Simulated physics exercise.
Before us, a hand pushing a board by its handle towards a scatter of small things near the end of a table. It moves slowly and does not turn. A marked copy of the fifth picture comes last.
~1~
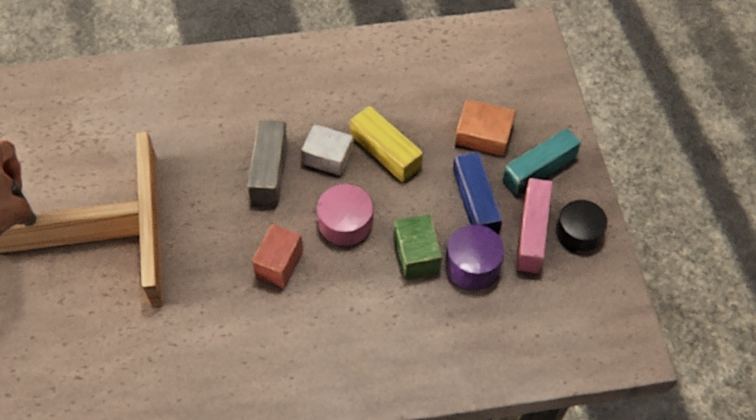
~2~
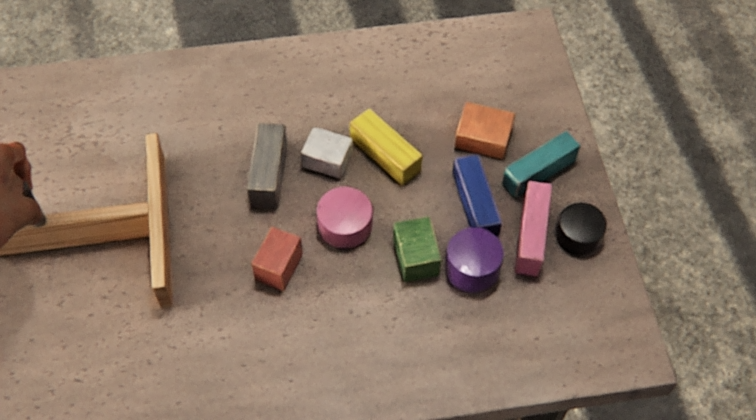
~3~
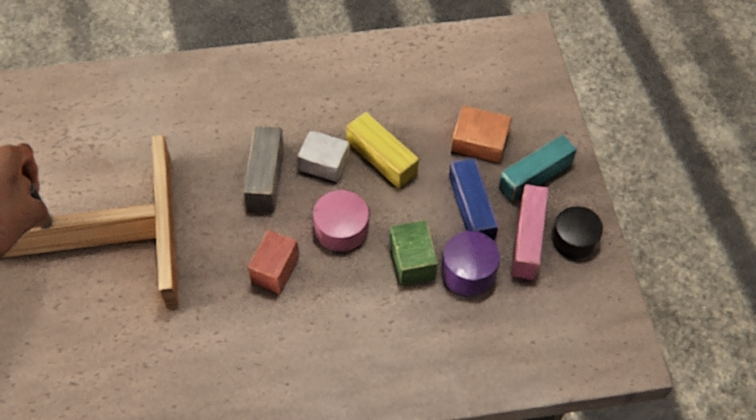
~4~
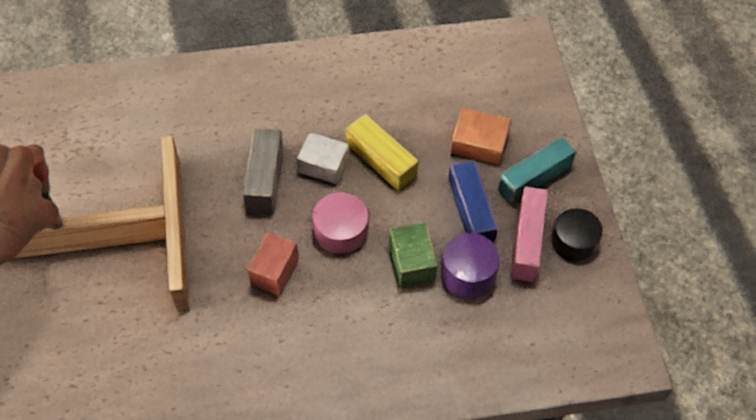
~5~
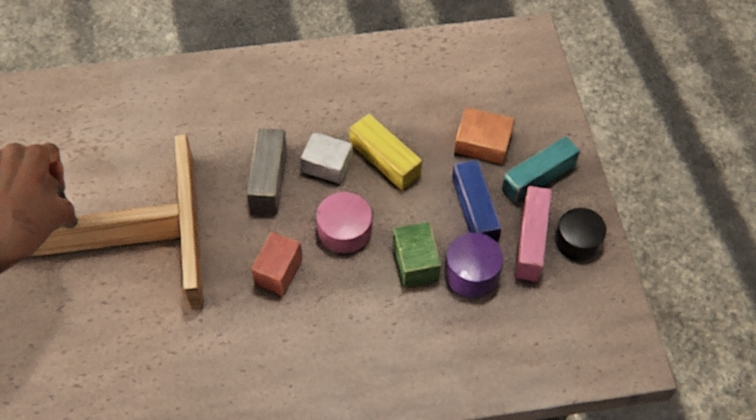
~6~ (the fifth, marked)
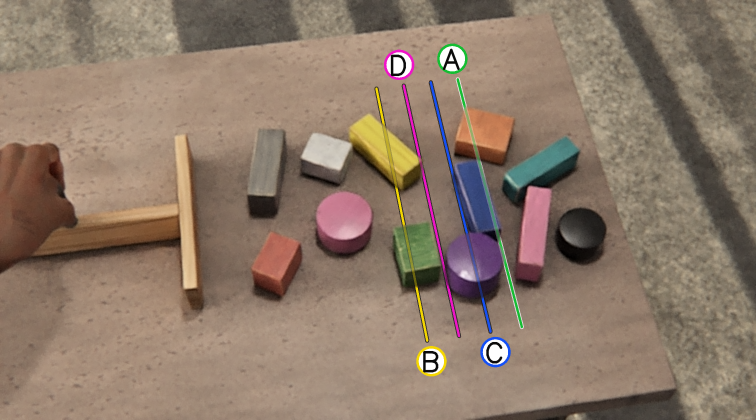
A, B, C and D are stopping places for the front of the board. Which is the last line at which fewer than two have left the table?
C is the last line within the limit.
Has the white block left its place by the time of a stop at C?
By then, yes.
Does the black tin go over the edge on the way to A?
Yes.
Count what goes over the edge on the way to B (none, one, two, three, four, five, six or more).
In all, none.
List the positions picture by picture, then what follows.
Pink tin (345, 215); green block (417, 246); black tin (581, 226), in the first frame.
Board (155, 207); blue stick (476, 197), in the second frame.
Board (162, 208); red block (274, 262), in the third frame.
Board (172, 209); pink bar (529, 234), in the fourth frame.
Board (185, 208); turquoise bar (541, 169); grey bar (268, 170); yellow stick (385, 152), in the fifth frame.
On the marked copy, A at (487, 193); B at (400, 205); C at (458, 197); D at (429, 201).
With C. Early on, board (286, 195); white block (342, 155); red block (317, 257).
Further on, board (384, 183); pink bar (539, 234); orange block (503, 129).
At the end, board (456, 174); black tin over the edge; turquoise bar (595, 164); one fallen.
As for the rest, A drops four; B is within the limit but short; D is within the limit but short.
